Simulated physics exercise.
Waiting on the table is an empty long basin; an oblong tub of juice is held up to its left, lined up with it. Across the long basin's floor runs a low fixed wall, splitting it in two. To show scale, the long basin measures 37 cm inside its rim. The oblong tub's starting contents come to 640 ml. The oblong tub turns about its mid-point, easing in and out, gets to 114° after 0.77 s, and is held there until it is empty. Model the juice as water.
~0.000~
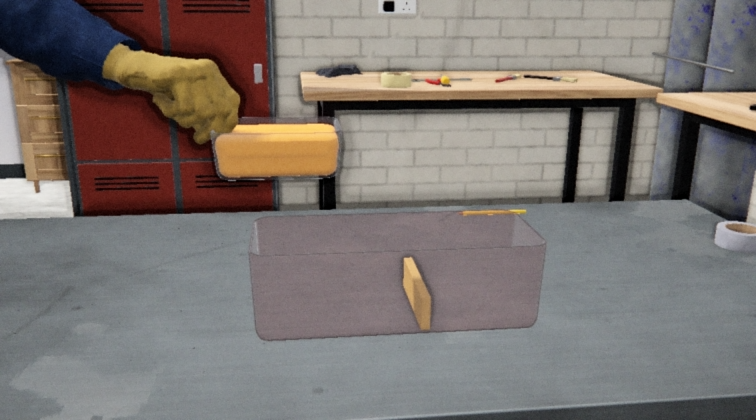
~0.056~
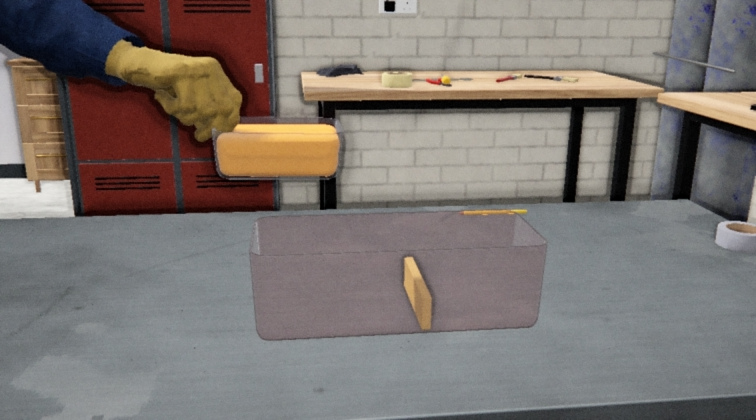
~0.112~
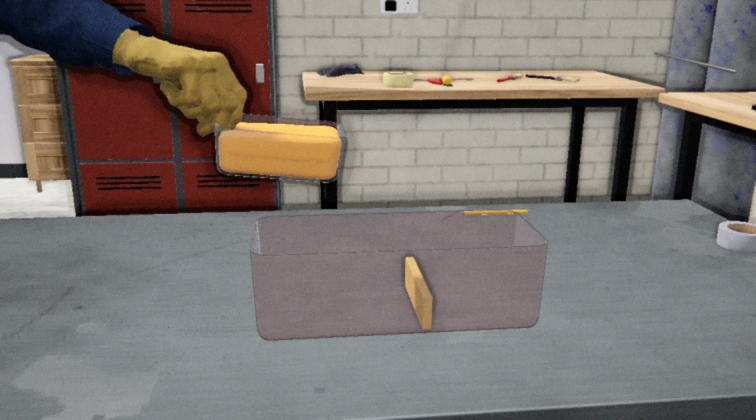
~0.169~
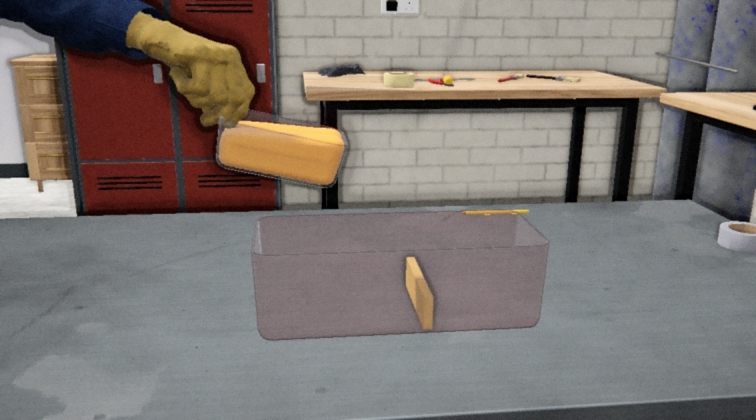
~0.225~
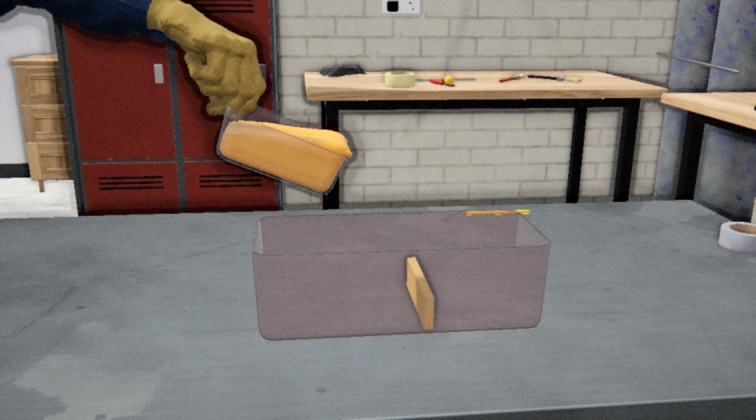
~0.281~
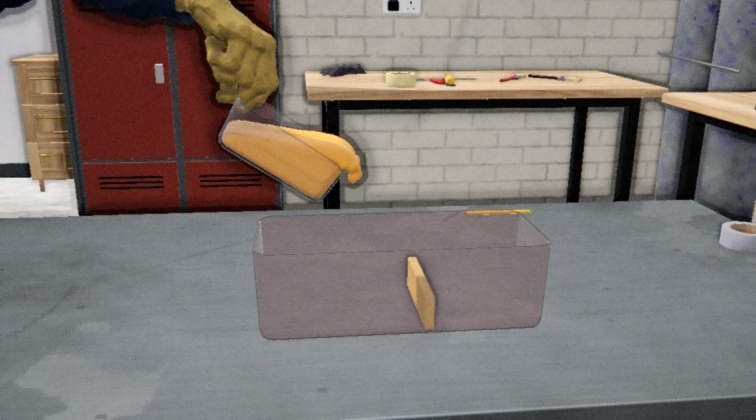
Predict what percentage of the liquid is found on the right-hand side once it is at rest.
About 9 % is on the right.
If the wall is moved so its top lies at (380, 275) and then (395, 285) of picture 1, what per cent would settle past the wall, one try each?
Respectively close to 55 and 25 %.
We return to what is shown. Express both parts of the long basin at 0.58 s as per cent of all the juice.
I'd say about 76 left and about 0 right.
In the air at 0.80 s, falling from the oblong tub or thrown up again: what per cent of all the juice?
About 3 per cent.
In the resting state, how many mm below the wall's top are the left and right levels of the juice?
Looks like roughly 26 mm on the left and roughly 42 mm on the right.
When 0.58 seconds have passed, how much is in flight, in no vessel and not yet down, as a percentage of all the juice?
18 %.
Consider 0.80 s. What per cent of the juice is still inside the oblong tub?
Around 0 percent of it.
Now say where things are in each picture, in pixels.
It leans 0°; its right rim is at (339, 126); the juice meets the walls at (218, 133) and (336, 131); the long basin's rim runs from (252, 237) to (530, 228); the wall's top is at (417, 278), in the first frame.
It leans 1°; its right rim is at (340, 128); the juice meets the walls at (219, 132) and (337, 131), in the second frame.
It leans 6°; its right rim is at (342, 132); the juice meets the walls at (222, 130) and (339, 133), in the third frame.
It leans 13°; its right rim is at (344, 140); the juice meets the walls at (224, 128) and (343, 136), in the fourth frame.
It leans 22°; its right rim is at (345, 150); the juice meets the walls at (225, 128) and (344, 144); 4 per cent is over the edge, in the fifth frame.
It leans 34°; its right rim is at (344, 161); the juice meets the walls at (225, 127) and (333, 147); 13 per cent is over the edge, in the sixth frame.
By 0.58 s the tilt is 97° and 5 per cent is still to pour, 76 is left of the wall and 0 right of it.
By 0.80 s the tilt is 114° and 0 per cent is still to pour, 88 is left of the wall and 7 right of it.
By 1.02 s the tilt is 114° and 0 per cent is still to pour, 88 is left of the wall and 9 right of it.
By 1.27 s the tilt is 114° and 0 per cent is still to pour, 88 is left of the wall and 9 right of it.
At rest 88 per cent lies left of the wall, 9 right of it and 3 outside.
